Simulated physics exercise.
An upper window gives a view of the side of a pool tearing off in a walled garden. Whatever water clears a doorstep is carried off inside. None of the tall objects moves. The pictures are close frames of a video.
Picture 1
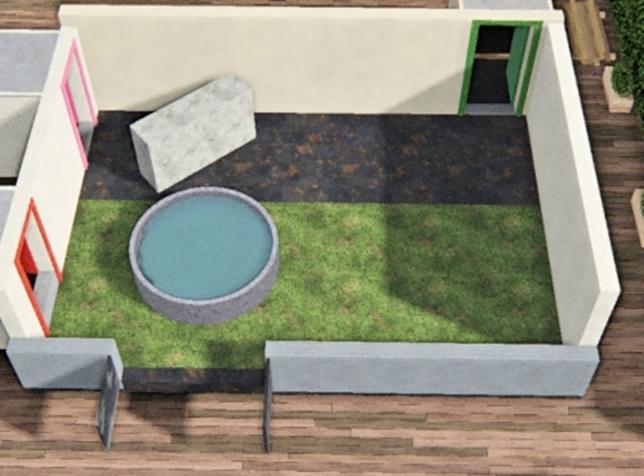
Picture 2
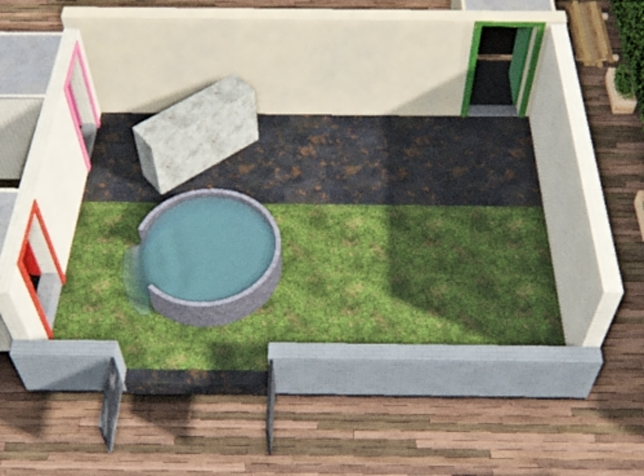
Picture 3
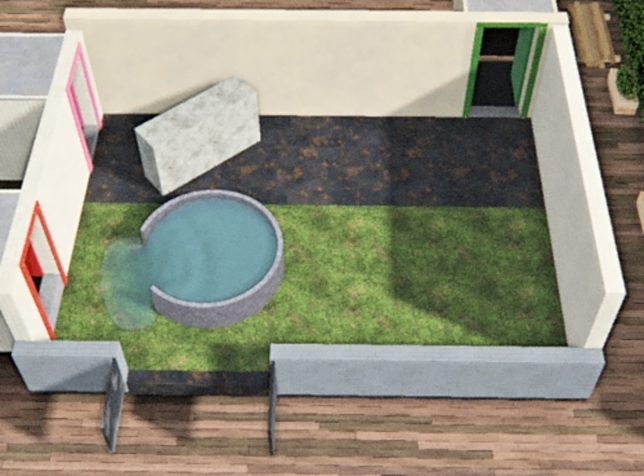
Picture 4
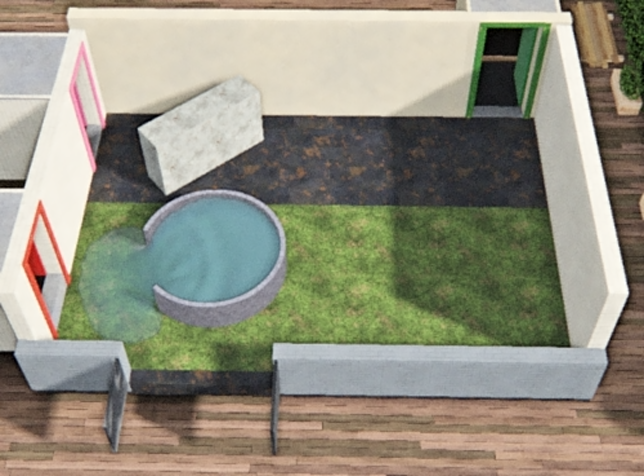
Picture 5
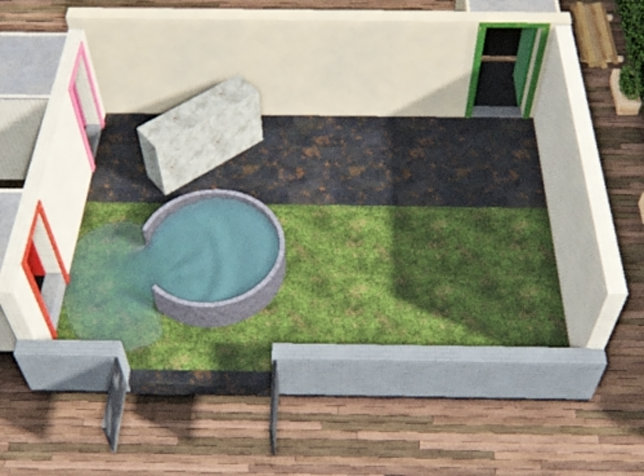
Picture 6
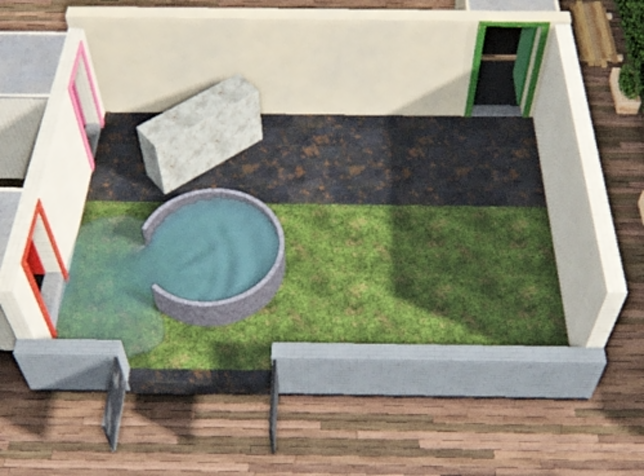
The clip opens on a high view of a walled garden with a round pool of still water beside a pale block. A gap appears in the pool's left side and water pours out, spreading left across the grass in a widening sheet toward the red-framed doorway.
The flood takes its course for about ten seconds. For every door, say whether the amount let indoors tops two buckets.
Outcome: Red door: Does not overshoot. Green door: Does not overshoot. Pink door: Does not overshoot.
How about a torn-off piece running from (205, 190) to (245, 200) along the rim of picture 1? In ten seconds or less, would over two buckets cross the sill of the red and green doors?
Outcome: Red door remains short; green door overshoots.
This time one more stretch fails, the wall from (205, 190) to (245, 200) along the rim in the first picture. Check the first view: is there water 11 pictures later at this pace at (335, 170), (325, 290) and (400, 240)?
Respectively: Drenched, parched and parched.
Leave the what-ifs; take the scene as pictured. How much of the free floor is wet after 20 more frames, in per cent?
Around 30 percent of it.
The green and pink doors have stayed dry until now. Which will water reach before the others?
The pink one.
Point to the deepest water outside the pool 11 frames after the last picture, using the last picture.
About at (51, 355).
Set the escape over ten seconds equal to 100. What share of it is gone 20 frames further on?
Estimate: 15 %.
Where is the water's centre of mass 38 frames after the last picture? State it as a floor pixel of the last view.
Centre point: Around (174, 253).
A moment on, water covers 10 % of the floor; the red door wet at the sill, nothing in, the green door not reached, the pink door not reached.
Next, water covers 15 % of the floor; the red door wet at the sill, nothing in, the green door not reached, the pink door wet at the sill, nothing in.
Then, water covers 30 % of the floor; the red door wet at the sill, nothing in, the green door not reached, the pink door wet at the sill, nothing in.
Later, water covers 45 % of the floor; the red door wet at the sill, nothing in, the green door not reached, the pink door wet at the sill, nothing in.
In the end, water covers 70 % of the floor; the red door wet at the sill, nothing in, the green door not reached, the pink door wet at the sill, nothing in.
